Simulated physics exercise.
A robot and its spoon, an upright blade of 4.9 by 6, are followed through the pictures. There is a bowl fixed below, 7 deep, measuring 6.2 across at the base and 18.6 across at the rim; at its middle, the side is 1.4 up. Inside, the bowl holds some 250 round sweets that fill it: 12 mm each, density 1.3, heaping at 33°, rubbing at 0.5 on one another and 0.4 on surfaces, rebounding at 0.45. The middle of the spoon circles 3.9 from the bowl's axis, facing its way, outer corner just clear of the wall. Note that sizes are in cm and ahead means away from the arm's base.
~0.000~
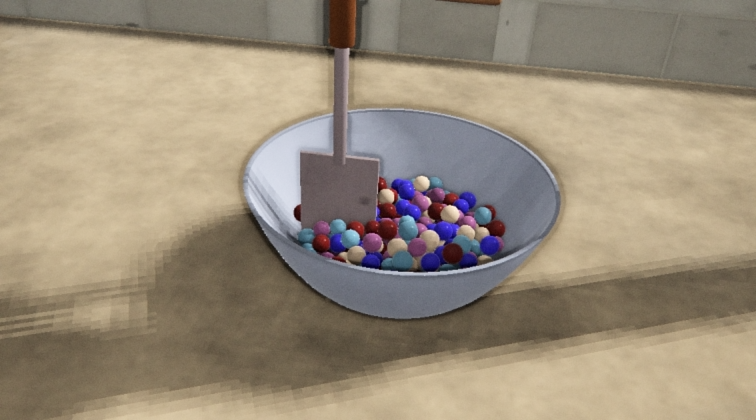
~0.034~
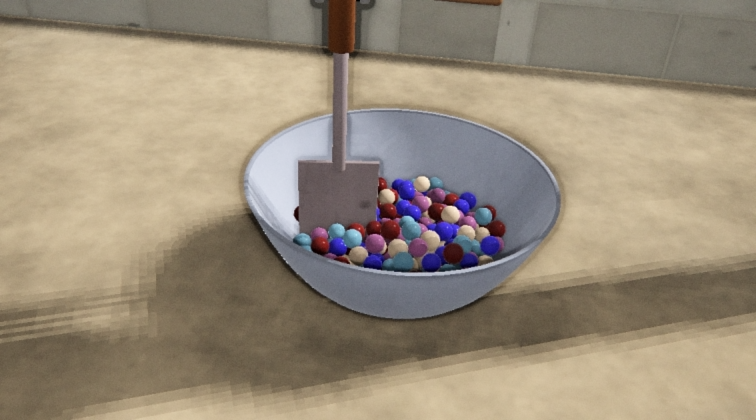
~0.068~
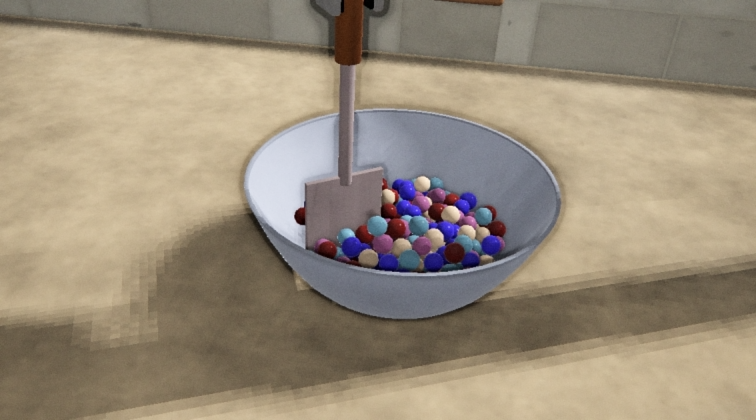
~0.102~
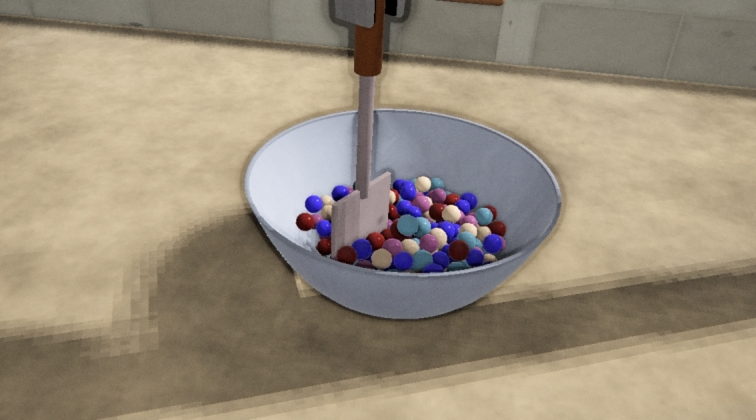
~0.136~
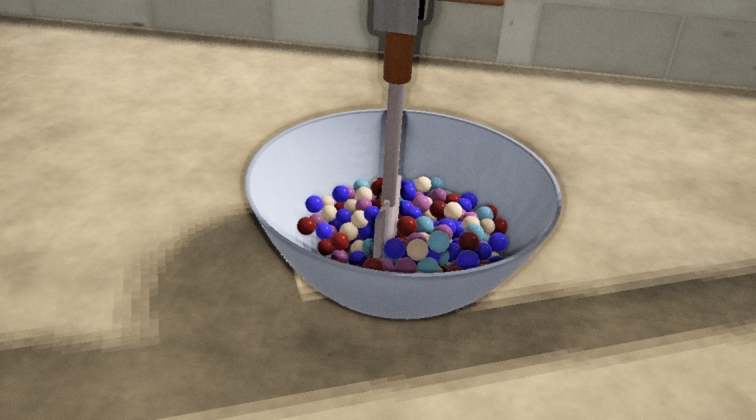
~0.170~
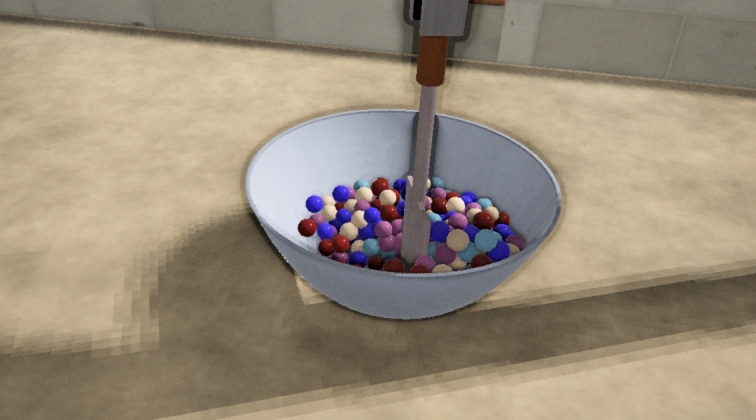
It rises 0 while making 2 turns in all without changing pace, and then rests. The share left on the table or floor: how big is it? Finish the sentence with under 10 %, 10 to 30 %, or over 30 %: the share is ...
The share is 10 to 30 %.
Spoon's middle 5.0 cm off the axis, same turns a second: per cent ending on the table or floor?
Close to 15 in a hundred then.
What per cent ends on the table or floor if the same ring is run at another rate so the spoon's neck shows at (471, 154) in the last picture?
About 45 %.
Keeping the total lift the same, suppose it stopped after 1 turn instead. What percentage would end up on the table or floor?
Then some 10 per cent.
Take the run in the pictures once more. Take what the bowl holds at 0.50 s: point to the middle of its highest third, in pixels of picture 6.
Roughly at (303, 192).
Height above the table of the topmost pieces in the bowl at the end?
About 6.5 cm.
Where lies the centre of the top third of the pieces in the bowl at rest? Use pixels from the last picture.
Somewhere close to (328, 234).
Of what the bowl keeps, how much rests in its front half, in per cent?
60 %.
After 0.50 s, 347° round, highest piece 8 above the table; 226 in the bowl, 22 on the table or floor, 6 in flight or on the tool.
After 0.83 s, 226° round, highest piece 9 above the table; 218 in the bowl, 33 on the table or floor, 3 in flight or on the tool.
After 1.20 s, 0° round, highest piece 6 above the table; 206 in the bowl, 48 on the table or floor.
After 1.90 s, 0° round, highest piece 6 above the table; 206 in the bowl, 48 on the table or floor.
At rest, 206 in the bowl, 48 on the table or floor. That is 19 % on the table or floor.
